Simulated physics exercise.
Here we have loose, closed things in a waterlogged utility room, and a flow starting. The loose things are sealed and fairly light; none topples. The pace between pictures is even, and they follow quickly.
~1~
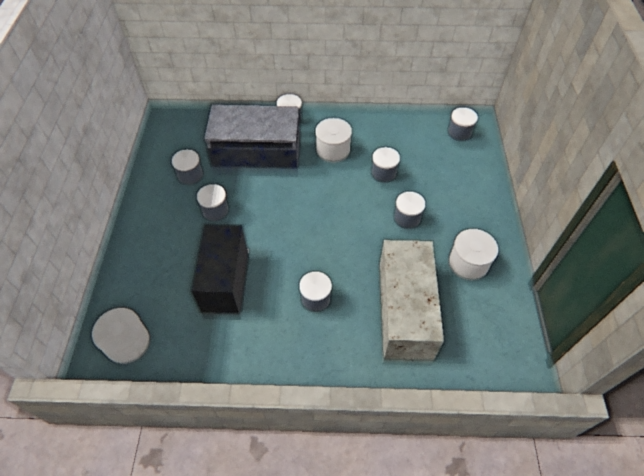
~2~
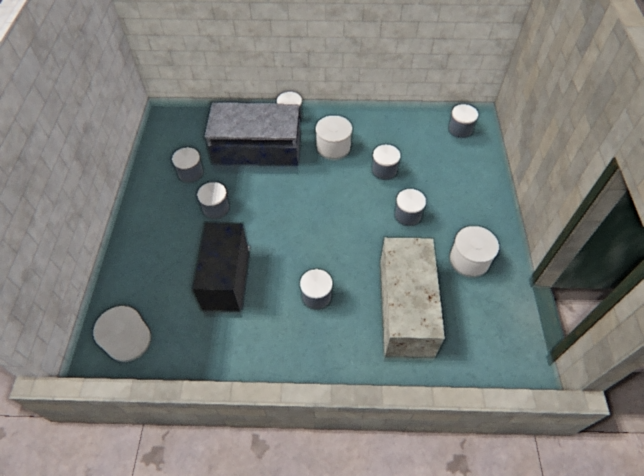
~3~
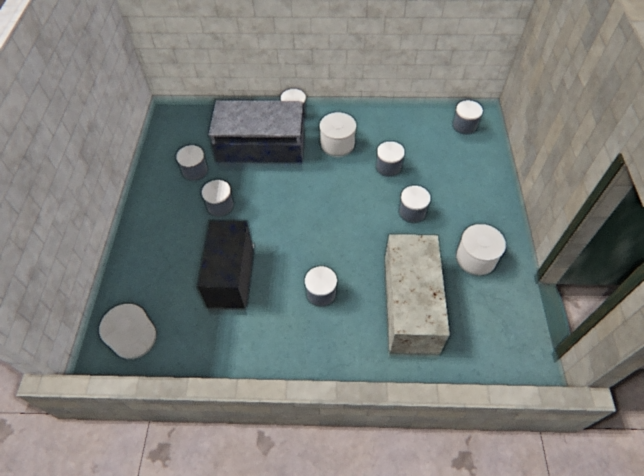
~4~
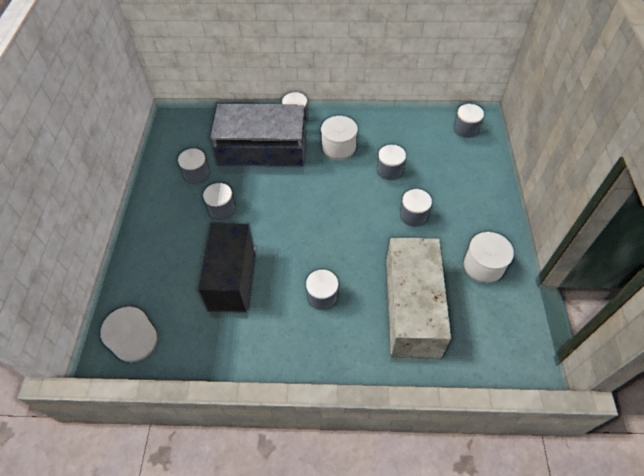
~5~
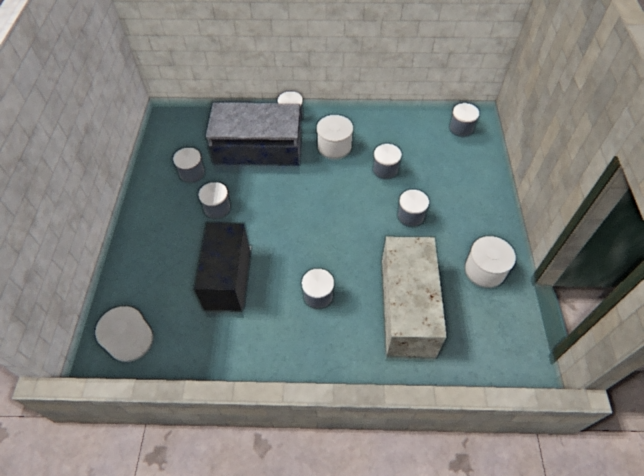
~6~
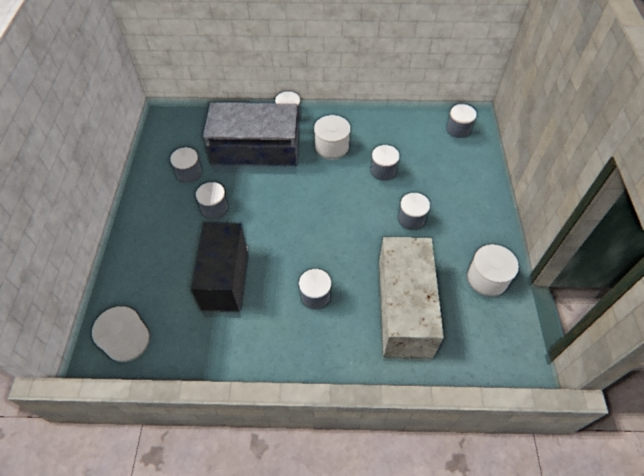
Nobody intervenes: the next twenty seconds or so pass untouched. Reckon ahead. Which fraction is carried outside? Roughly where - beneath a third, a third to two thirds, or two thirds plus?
From what I can see, the part that leaves comes to short of one third.
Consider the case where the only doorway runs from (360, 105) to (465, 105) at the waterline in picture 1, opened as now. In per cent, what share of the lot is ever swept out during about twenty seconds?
About 80 %.
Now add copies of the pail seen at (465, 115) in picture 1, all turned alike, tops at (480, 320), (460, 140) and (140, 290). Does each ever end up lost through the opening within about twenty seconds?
Copy by copy, in the order given: Swept away, swept away, not carried off.
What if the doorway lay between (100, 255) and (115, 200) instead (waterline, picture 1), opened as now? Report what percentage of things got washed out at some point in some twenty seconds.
30 %.
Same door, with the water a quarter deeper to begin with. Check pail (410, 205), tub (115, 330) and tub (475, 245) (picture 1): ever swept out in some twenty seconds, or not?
Well, in turn they're removed, not removed and removed.
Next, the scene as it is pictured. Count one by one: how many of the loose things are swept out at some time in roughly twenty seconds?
The count is 3.
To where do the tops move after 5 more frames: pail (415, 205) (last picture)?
Look for it near pixel (452, 228).
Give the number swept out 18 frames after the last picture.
Total: 2.
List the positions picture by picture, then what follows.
The first frame shows a tub at (476, 246) floats; a pail at (411, 203) floats; 0 of 10 have shifted.
The second frame shows a tub at (477, 244), afloat; a pail at (412, 200), afloat; 0 of 10 have shifted.
The third frame shows a tub at (484, 242) floats; a pail at (416, 197), afloat; 0 of 10 have shifted.
The fourth frame shows a tub at (492, 250), afloat, close to its start; a pail at (417, 200), afloat; 1 of 10 have shifted.
The fifth frame shows a tub at (493, 254), afloat, close to its start; a pail at (414, 201), afloat; 1 of 10 have shifted.
The sixth frame shows a tub at (496, 263) floats, close to its start; a pail at (415, 204), afloat, close to its start; 2 of 10 have shifted.
A moment on, 1 of 10 are out; 9 afloat.
Next, 2 of 10 are out; 8 afloat.
Later, 3 of 10 are out; 7 afloat.
In the end, 3 of 10 are out; 7 afloat.
